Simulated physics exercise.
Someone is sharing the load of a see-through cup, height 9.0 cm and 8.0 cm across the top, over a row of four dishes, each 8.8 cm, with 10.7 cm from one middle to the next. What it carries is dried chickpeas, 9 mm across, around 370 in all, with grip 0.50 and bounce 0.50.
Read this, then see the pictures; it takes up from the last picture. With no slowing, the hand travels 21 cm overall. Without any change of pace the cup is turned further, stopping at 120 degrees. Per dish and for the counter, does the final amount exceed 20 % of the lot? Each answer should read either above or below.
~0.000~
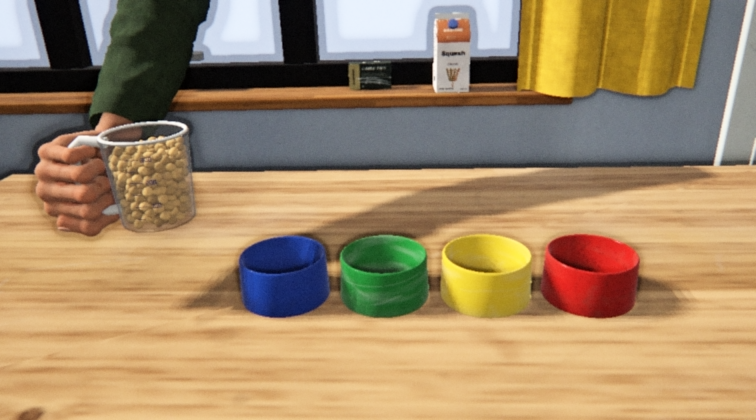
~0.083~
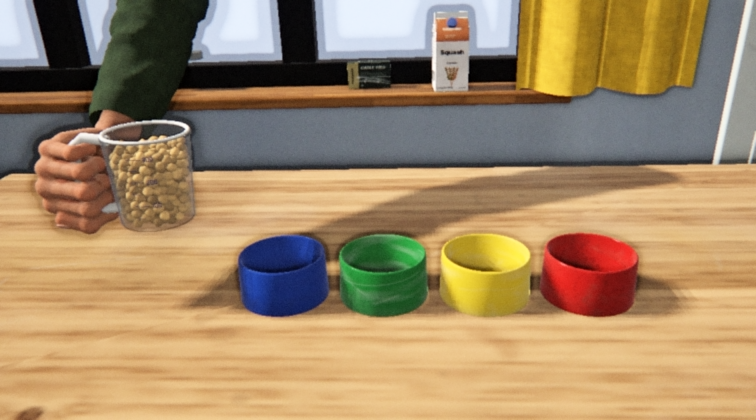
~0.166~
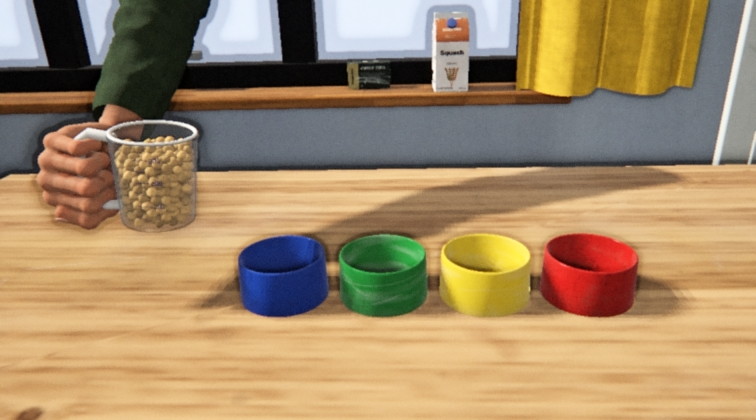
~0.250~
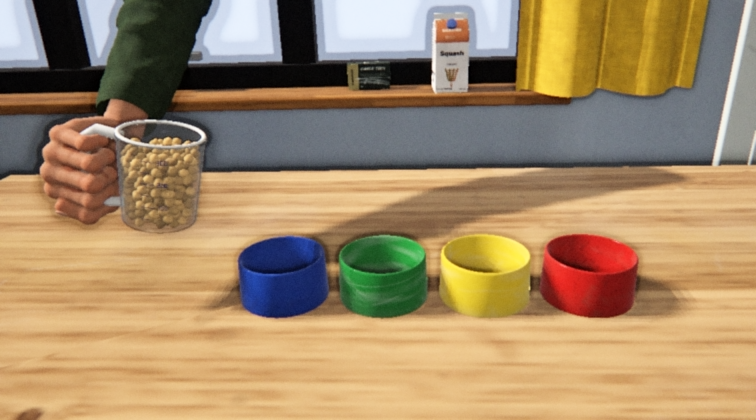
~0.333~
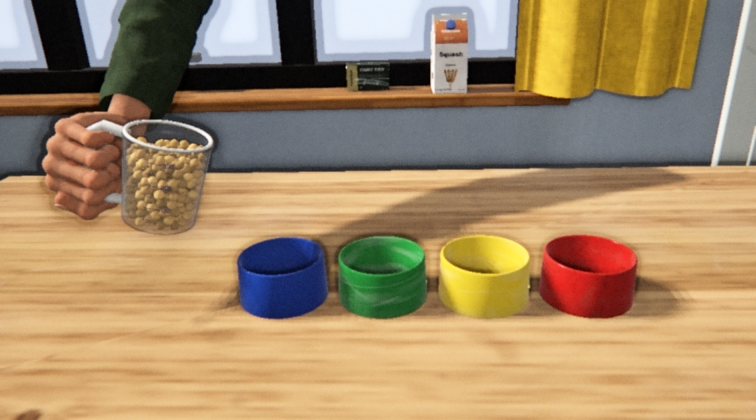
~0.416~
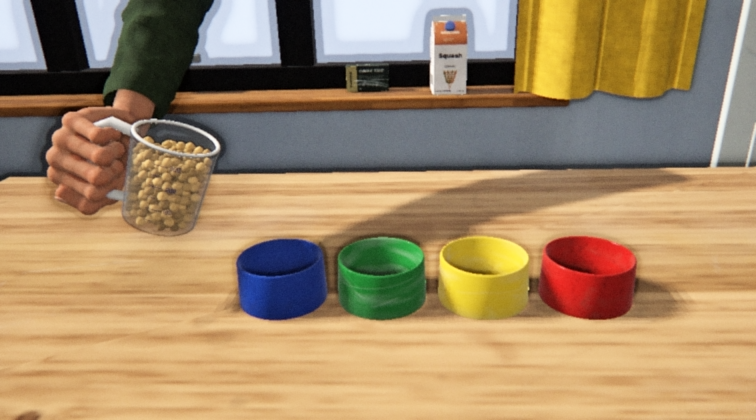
Red - below, blue - above, green - below, yellow - below, counter - above.
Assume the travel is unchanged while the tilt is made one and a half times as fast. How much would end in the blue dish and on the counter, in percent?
Then the blue dish would get 90 and the counter 10.
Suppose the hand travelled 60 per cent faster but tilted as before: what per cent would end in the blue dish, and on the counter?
Blue 0, counter 10.
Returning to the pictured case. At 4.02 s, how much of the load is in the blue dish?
About 45 percent.
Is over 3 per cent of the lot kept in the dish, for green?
With green the answer is affirmative.
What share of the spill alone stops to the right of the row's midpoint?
0 per cent.
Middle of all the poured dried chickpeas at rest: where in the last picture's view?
Approximately (316, 288) in the last view.
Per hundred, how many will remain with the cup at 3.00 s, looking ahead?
I'd estimate some 0 per cent of the load.
After 1.97 s, tilt 113 degrees; cup holds 55 %, blue 30 %.
Then, at 3.00 s, tilt 120 degrees; cup holds 0 %, blue 45 %, green 10 %.
After 4.02 s, tilt 120 degrees; cup holds 0 %, blue 45 %, green 10 %.
At rest (4.3 s), red 0 %, blue 45 %, green 10 %, yellow 0 %, counter 45 %.
